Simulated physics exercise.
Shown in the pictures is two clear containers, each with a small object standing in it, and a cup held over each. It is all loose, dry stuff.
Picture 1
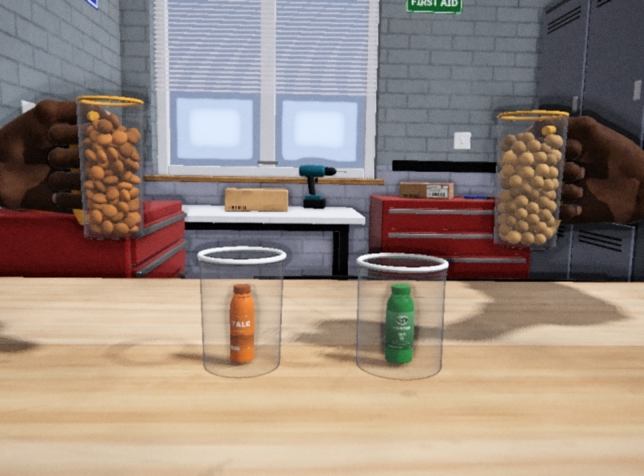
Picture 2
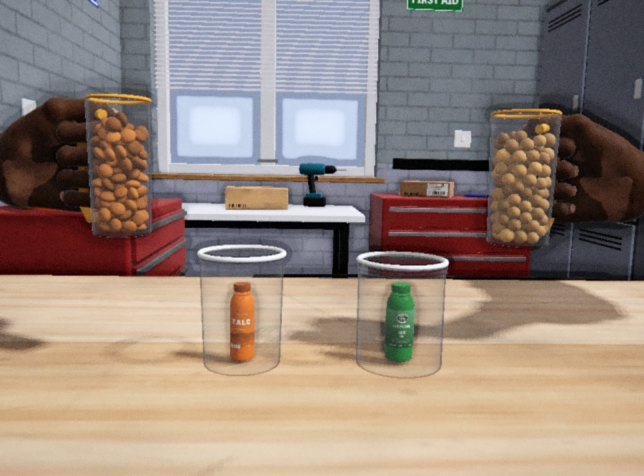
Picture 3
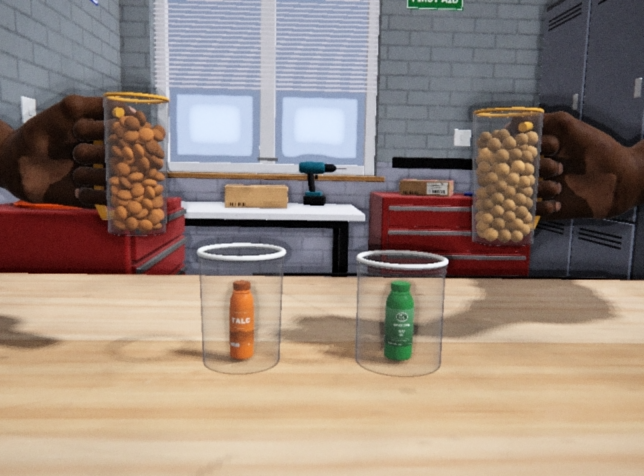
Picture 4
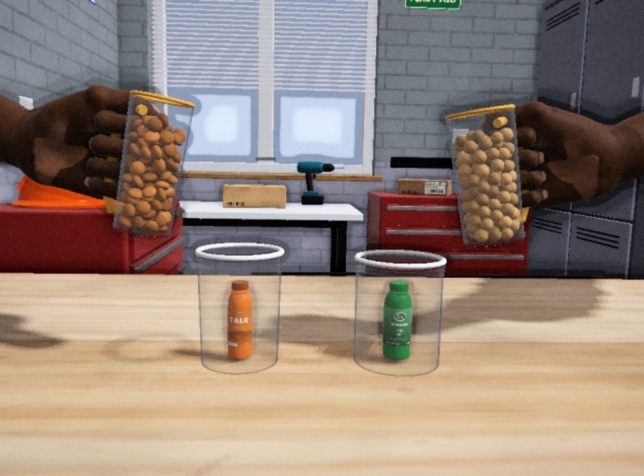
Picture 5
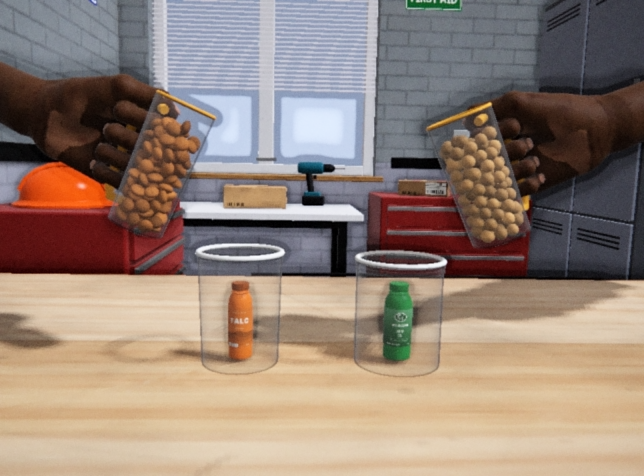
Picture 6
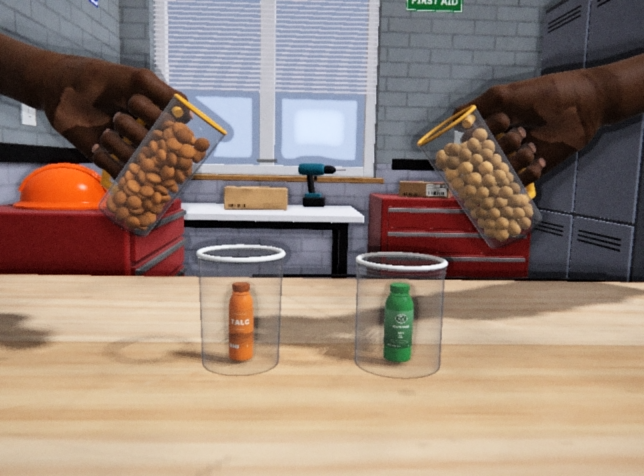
At the start, two hands hold clear cups nearly full of small brown and tan pieces, above and outside two clear containers holding an orange bottle and a green one. The hands bring the cups inward, then tilt them steadily toward each other, with the pieces still inside.
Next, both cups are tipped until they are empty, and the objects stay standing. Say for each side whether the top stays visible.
Once emptied, the left one peeks out and the right one peeks out.
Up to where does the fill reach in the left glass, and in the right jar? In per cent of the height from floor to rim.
I'd put the left at close to 55 and the right at close to 55.
Then, 0.46 s on from there, left glass empty, all of its cupful still in the cup; right jar empty, nearly all of its cupful still in the cup.
Then, 0.86 s on from there, left glass nearly empty, nearly all of its cupful still in the cup; right jar nearly empty, near two thirds of its cupful still in the cup.
Then, 1.21 s on from there, left glass half full, none of its cupful still in the cup; right jar half full, none of its cupful still in the cup, two pieces on the counter.
In the end, left glass half full (surface near (241, 300)), two pieces on the counter; right jar half full (surface near (399, 303)), two pieces on the counter; the left thing is still showing; the right thing is still showing.
